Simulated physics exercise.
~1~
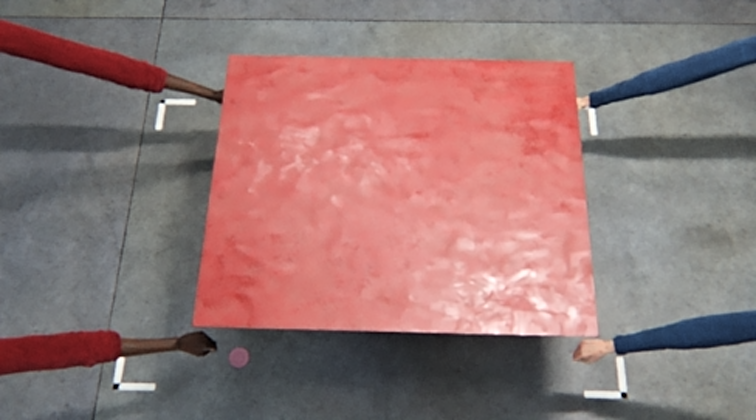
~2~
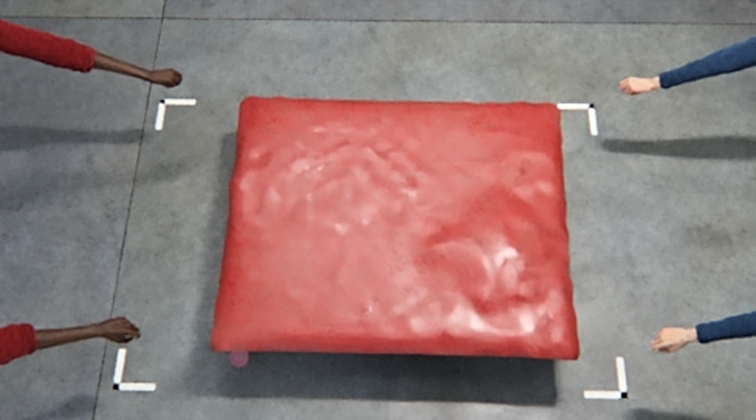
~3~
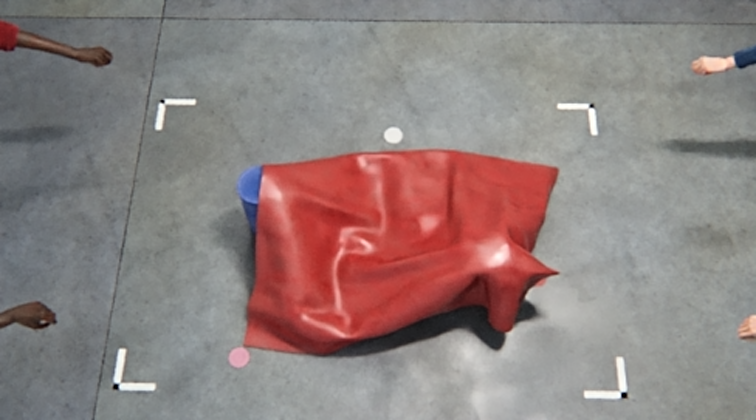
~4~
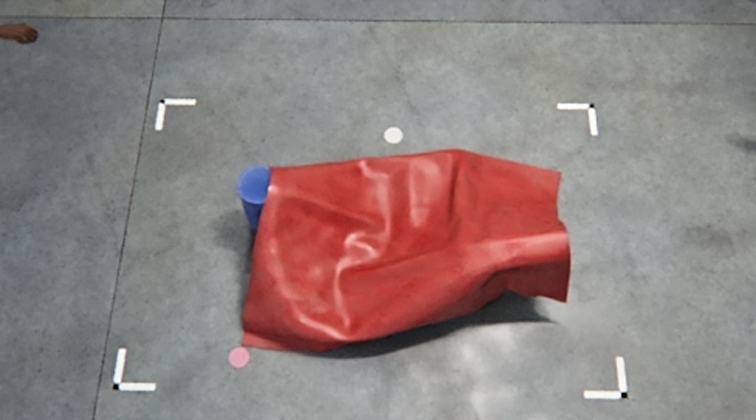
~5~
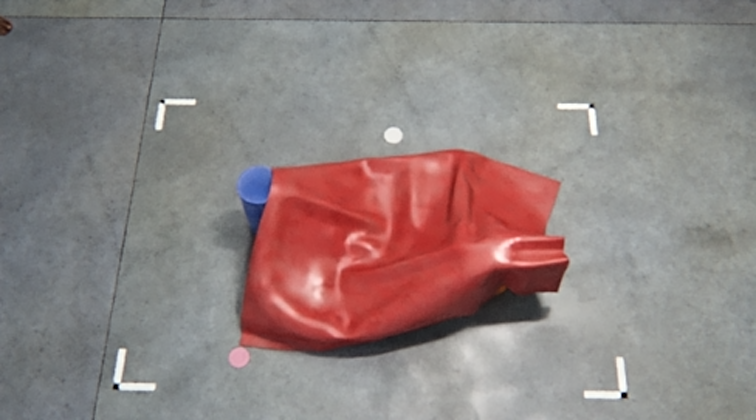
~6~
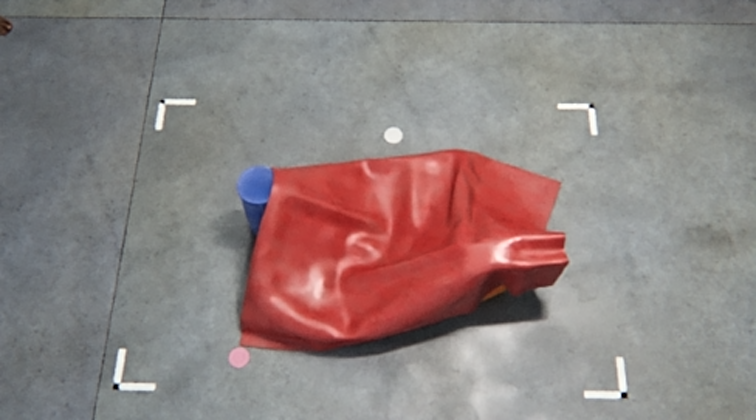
A red tarp is held flat by four hands, two in red sleeves at left and two in blue at right, above a grey workshop floor seen from overhead. A small pink disc lies at lower left, near white corner marks. The hands open and draw away as the tarp drops, crumpling over what lies beneath and revealing a white disc above it. Its lower right side folds and shifts before settling into a rumpled heap. At the end, a blue round-topped object pokes out at upper left, while the pink and white discs remain in view.
